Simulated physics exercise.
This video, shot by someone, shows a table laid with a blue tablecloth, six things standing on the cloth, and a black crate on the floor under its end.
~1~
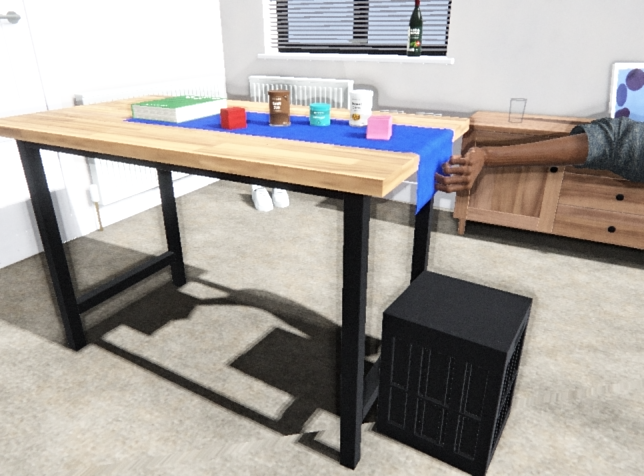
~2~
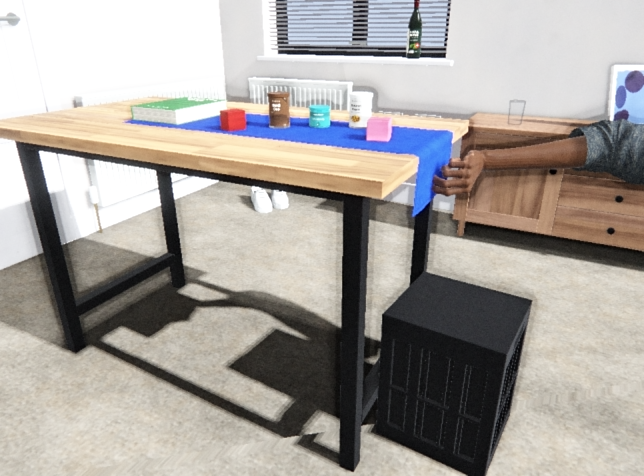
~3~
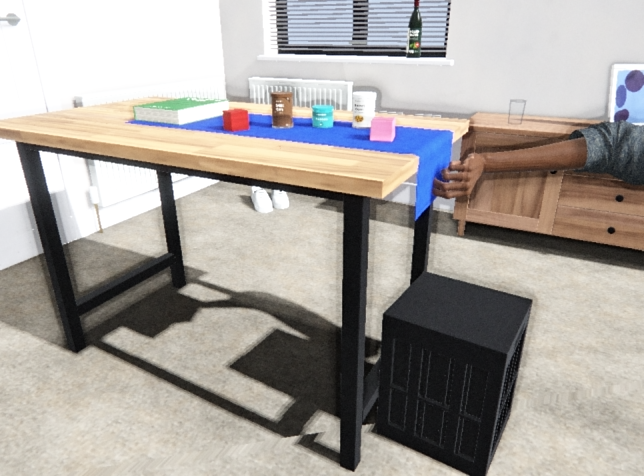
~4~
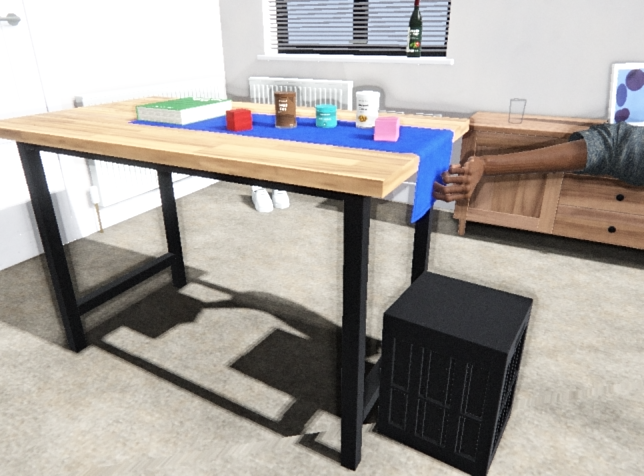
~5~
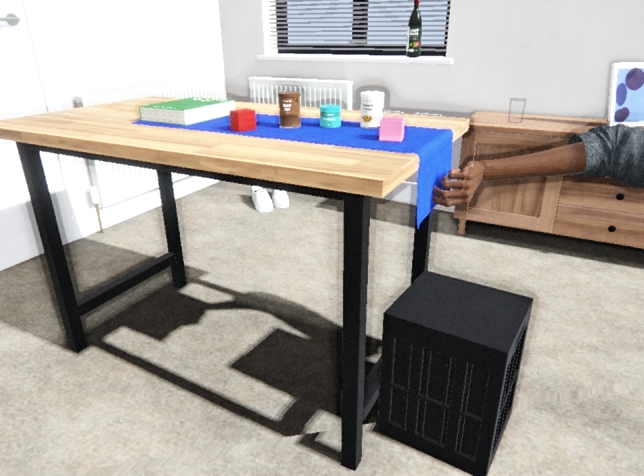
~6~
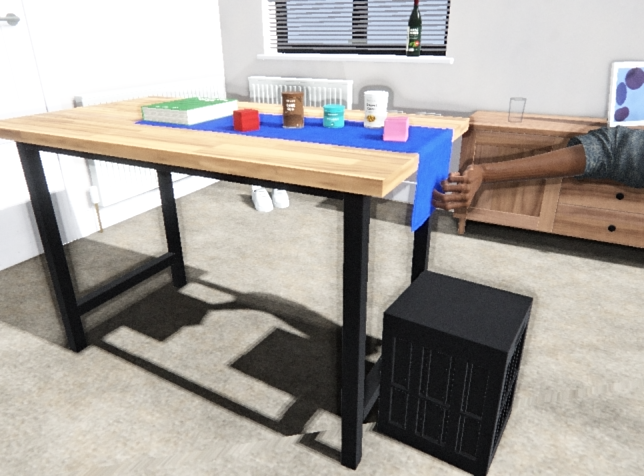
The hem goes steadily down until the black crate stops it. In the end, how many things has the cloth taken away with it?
Lost: Two.
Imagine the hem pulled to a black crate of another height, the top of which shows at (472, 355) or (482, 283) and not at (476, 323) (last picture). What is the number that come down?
Then 3 and 1.
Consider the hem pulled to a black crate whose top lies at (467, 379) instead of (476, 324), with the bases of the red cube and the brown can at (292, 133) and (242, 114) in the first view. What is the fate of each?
In the end the red cube is no longer on top and the brown can is still on top.
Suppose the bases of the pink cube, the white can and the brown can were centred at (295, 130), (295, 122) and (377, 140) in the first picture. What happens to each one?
Of these three, the pink cube rides it out, the white can rides it out, the brown can takes a tumble.
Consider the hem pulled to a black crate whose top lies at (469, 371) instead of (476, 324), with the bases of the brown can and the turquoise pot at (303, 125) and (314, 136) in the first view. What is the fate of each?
The brown can comes down; the turquoise pot falls.
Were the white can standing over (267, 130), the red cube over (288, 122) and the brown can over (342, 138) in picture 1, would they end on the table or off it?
The white can does not fall, the red cube remains up, the brown can tumbles off.
Soon after, hem near (430, 261); pink cube gone.
Then, hem on the crate; pink cube and white can gone.
At rest, hem on the crate; pink cube and white can gone. The answer is two.
